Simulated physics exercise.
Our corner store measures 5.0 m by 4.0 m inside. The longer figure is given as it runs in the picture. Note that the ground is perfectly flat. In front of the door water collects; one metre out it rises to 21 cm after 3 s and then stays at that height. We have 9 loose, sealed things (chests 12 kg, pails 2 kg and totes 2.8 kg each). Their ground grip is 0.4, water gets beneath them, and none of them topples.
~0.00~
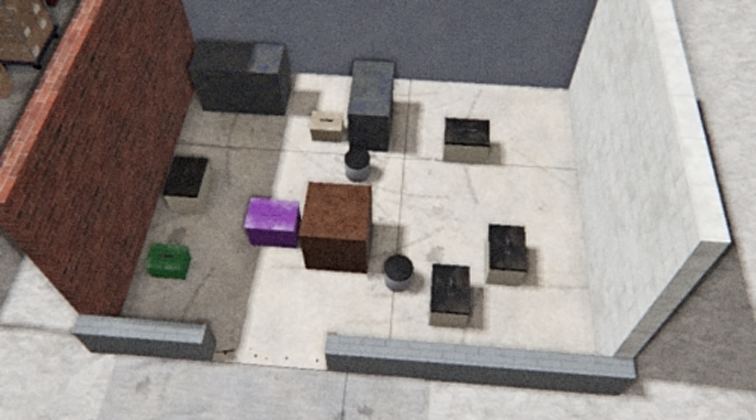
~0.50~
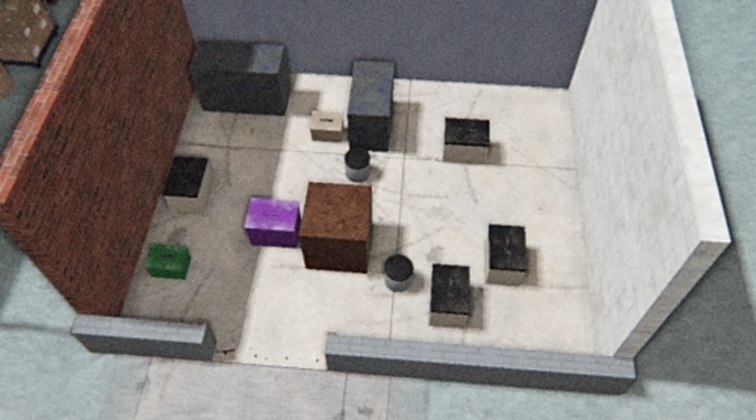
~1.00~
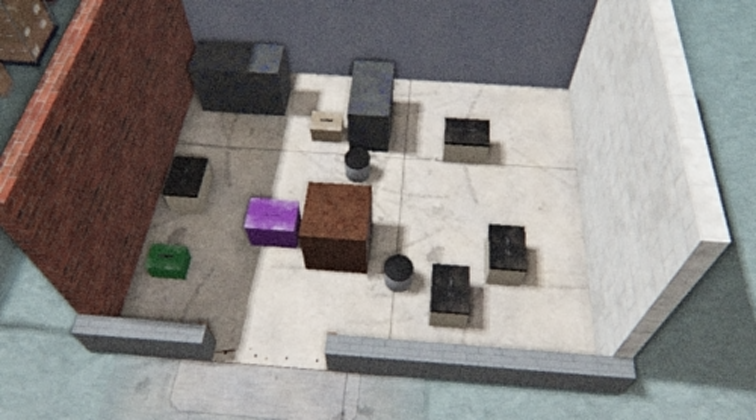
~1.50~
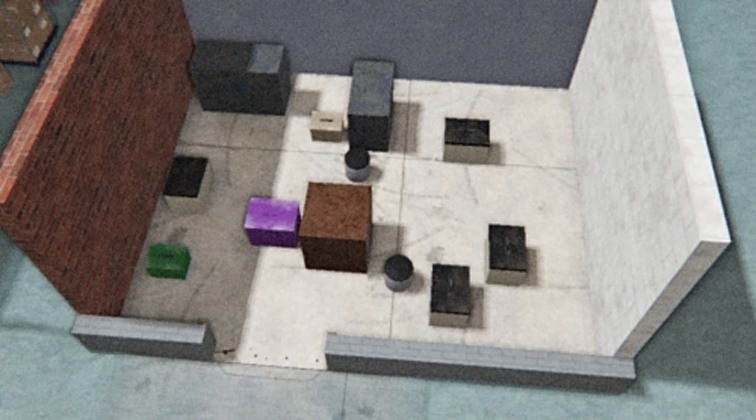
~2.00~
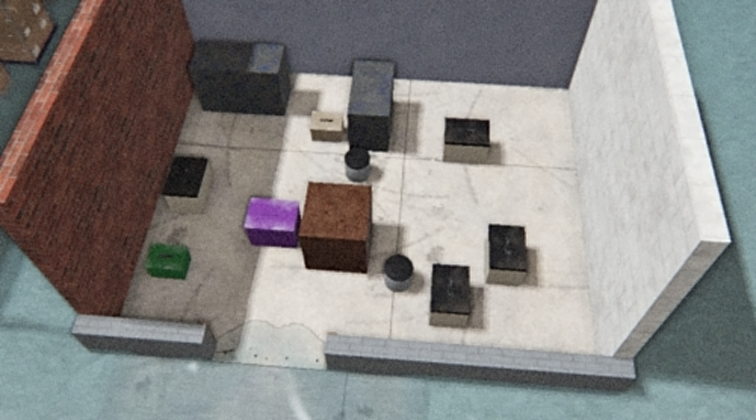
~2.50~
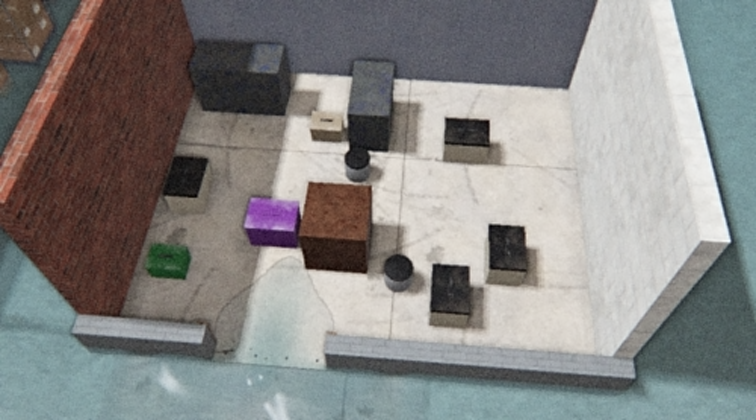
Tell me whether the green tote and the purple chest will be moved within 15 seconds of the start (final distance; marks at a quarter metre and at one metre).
Judging by where they end up, the green tote drifts a modest distance while the purple chest ends well away.
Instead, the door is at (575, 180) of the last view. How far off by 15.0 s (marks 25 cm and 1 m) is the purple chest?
Outcome - purple chest: Well off.
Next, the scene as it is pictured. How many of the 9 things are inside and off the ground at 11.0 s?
At that time the total is 8.
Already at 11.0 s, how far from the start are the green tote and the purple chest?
40 and 250 cm or so by then.
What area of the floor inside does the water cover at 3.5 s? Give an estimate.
Close to 3.0 m2, I'd say.
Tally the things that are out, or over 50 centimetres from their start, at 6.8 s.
The count is 6.
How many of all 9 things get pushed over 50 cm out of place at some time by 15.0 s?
9 in all.
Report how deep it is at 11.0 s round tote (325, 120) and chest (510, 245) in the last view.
Some 14 cm at the first, some 6 cm at the second.
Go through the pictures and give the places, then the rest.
The first picture shows the green tote at (166, 256) rests on the ground; the purple chest at (272, 214) rests on the ground; 0.0 m2 under water; 0 of 9 have shifted.
The second picture shows the green tote at (166, 256), on the bottom; the purple chest at (272, 214), on the bottom; 0.0 m2 under water; 0 of 9 have shifted.
The third picture shows the green tote at (166, 256) rests on the ground; the purple chest at (272, 214), on the bottom; water covers 0.0 m2; 0 of 9 have shifted.
The fourth picture shows the green tote at (166, 256), on the bottom; the purple chest at (272, 214) rests on the ground; water covers 0.0 m2; 0 of 9 have shifted.
The fifth picture shows the green tote at (166, 256), on the bottom; the purple chest at (272, 214), on the bottom; water covers 0.2 m2; 0 of 9 have shifted.
The sixth picture shows the green tote at (166, 256), on the bottom; the purple chest at (272, 214), on the bottom; 0.9 m2 under water; 0 of 9 have shifted.
After 3.5 s the green tote is near (166, 256), 0.0 m from its start, aground; the purple chest is near (272, 192), 0.3 m from its start, aground; 0 afloat.
After 6.8 s the green tote is near (145, 305), 0.6 m from its start, afloat; the purple chest is near (295, 102), 1.7 m from its start, aground; 3 afloat.
After 11.0 s the green tote is near (188, 225), 0.4 m from its start, afloat; the purple chest is near (341, 66), 2.4 m from its start, afloat; 8 afloat.
After 15.0 s the green tote is near (172, 283), 0.4 m from its start, afloat; the purple chest is near (341, 63), 2.4 m from its start, afloat; 9 afloat.
